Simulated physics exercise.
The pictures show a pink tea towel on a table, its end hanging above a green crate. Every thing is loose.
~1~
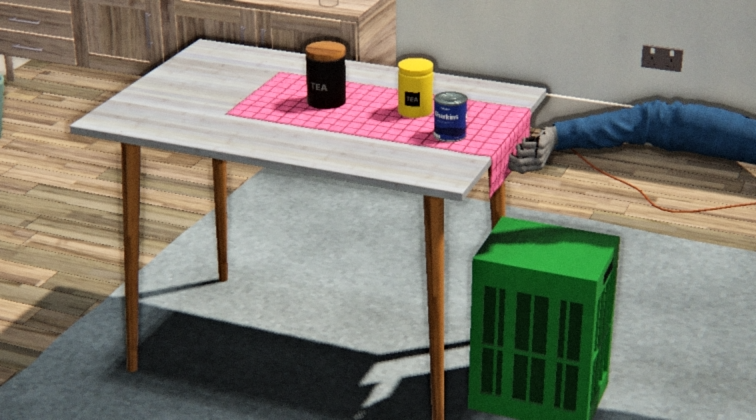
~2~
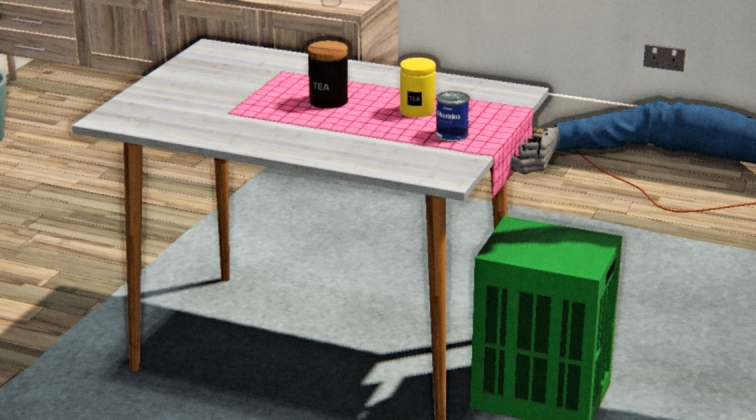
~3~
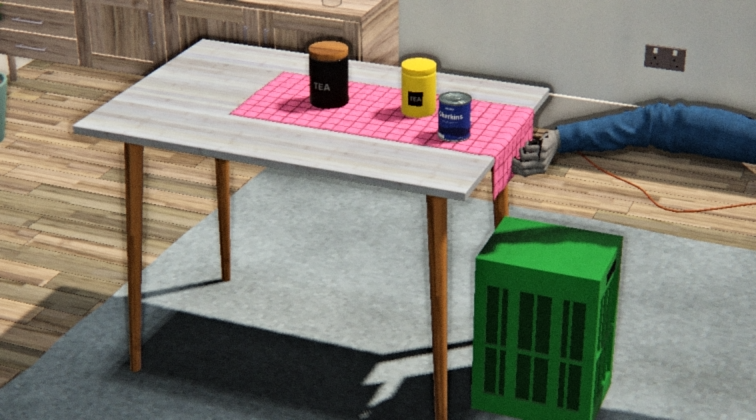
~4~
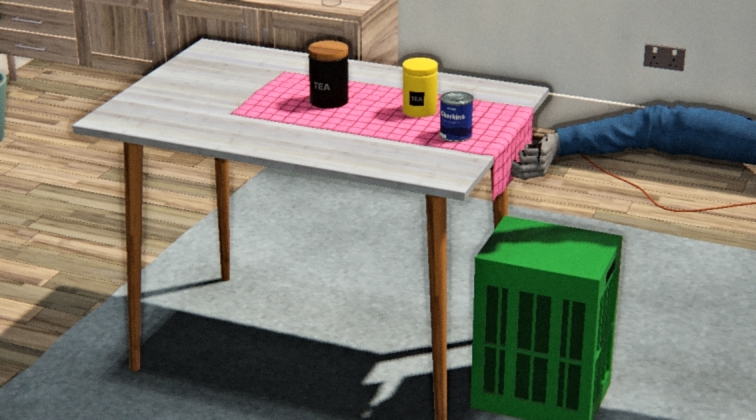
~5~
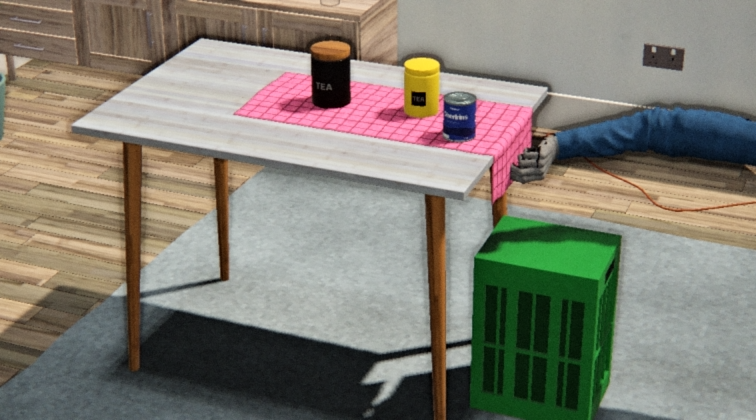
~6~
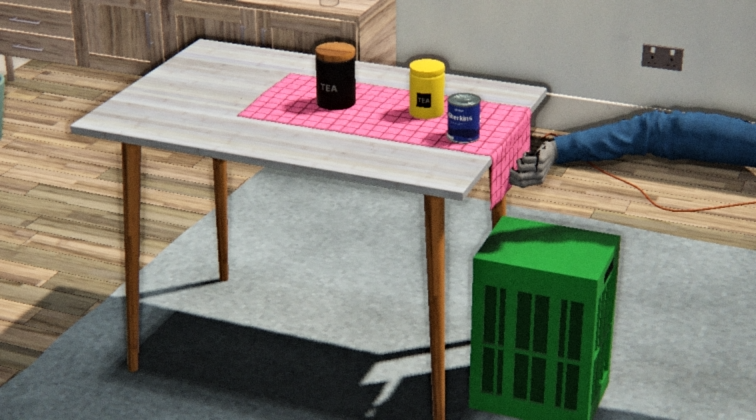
On a table above a green crate, a gloved hand slowly drawing a pink cloth rightward, the jars and tin shifting slightly with it.
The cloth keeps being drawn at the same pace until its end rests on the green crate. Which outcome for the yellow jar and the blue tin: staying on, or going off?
Yellow jar, staying on; blue tin, going off.
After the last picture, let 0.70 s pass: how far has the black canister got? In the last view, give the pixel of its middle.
Its middle is then somewhere near (381, 83).
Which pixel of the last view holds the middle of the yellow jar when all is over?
Roughly at (486, 98).
Then, 0.28 s after the last picture, hem going down; jar moved a little; tin moved a little.
Then, 0.70 s after the last picture, hem on the crate; jar carried along near (474, 96); tin over the edge.
Then, 1.08 s after the last picture, hem on the crate; jar carried along near (486, 98); tin over the edge.
At rest, hem on the crate; jar carried along near (486, 98); tin over the edge. The yellow jar keeps clear of the edge and the blue tin falls off.
